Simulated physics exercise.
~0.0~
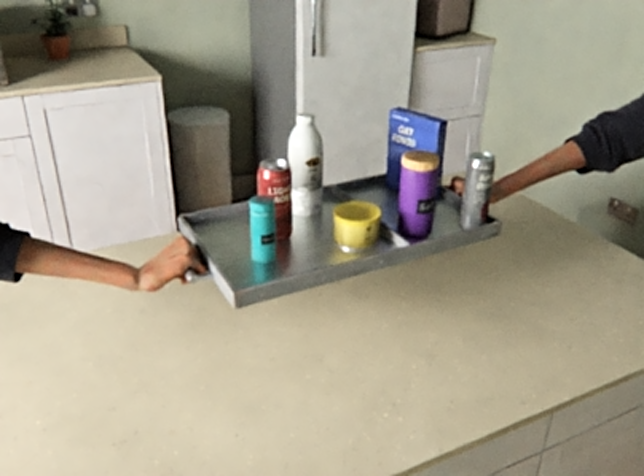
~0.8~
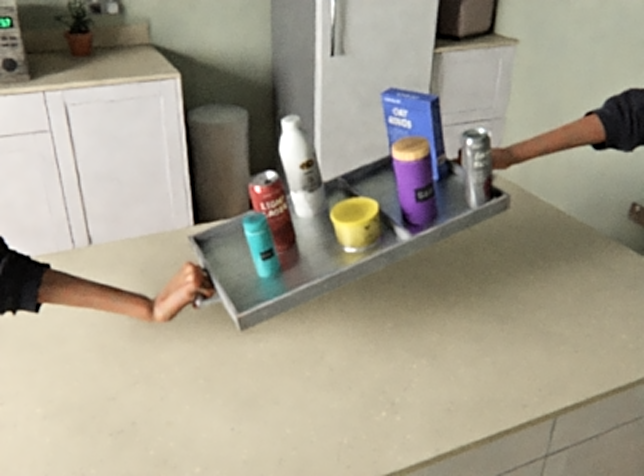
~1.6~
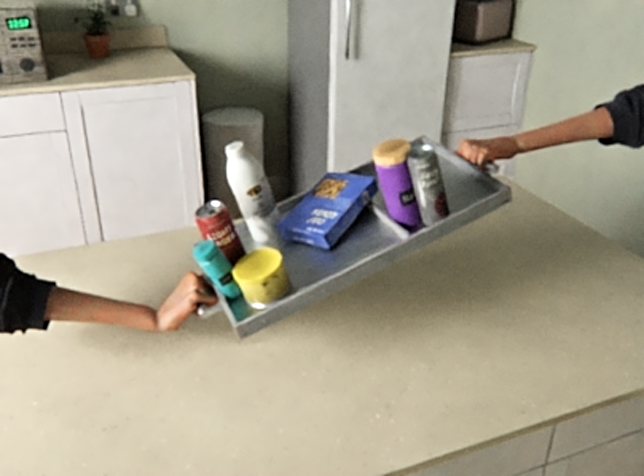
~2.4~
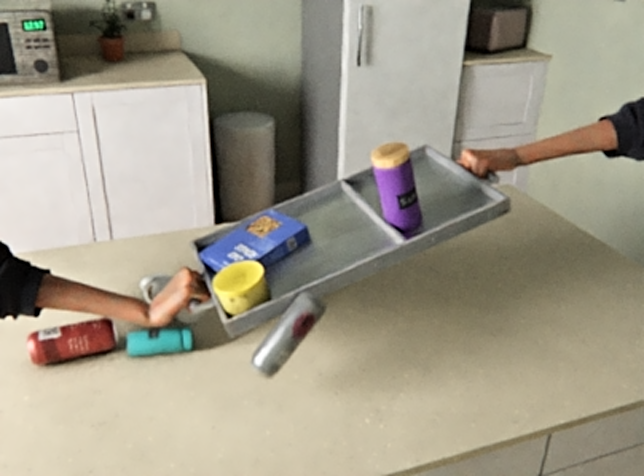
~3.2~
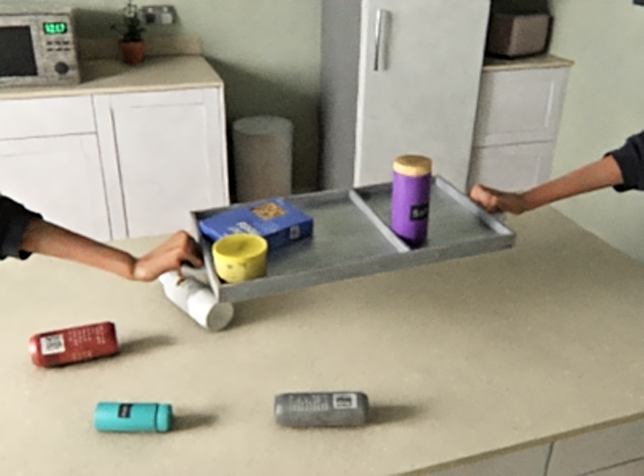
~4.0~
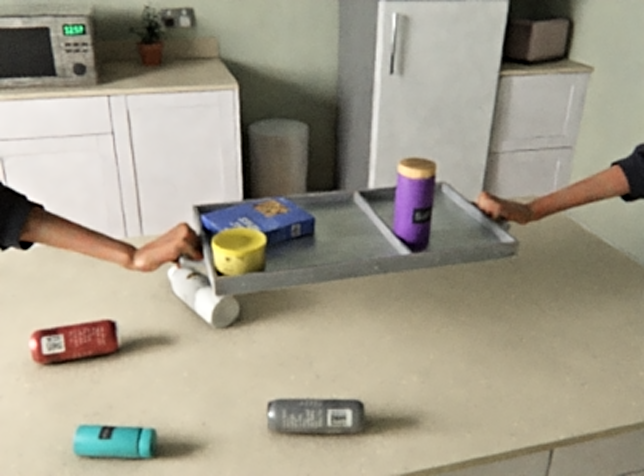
The clip opens on two hands holding a metal tray above a kitchen counter, loaded with a white bottle, cans, a blue packet, a yellow tub, a turquoise shaker and a purple jar. The left edge dips, and the items begin to lean. As the slope steepens, the blue packet falls flat and others slide left. The red can, turquoise shaker, white bottle and grey can then drop off onto the counter. The hands bring the tray back nearly level, with the purple jar standing, the shifted yellow tub upright and the packet lying flat.
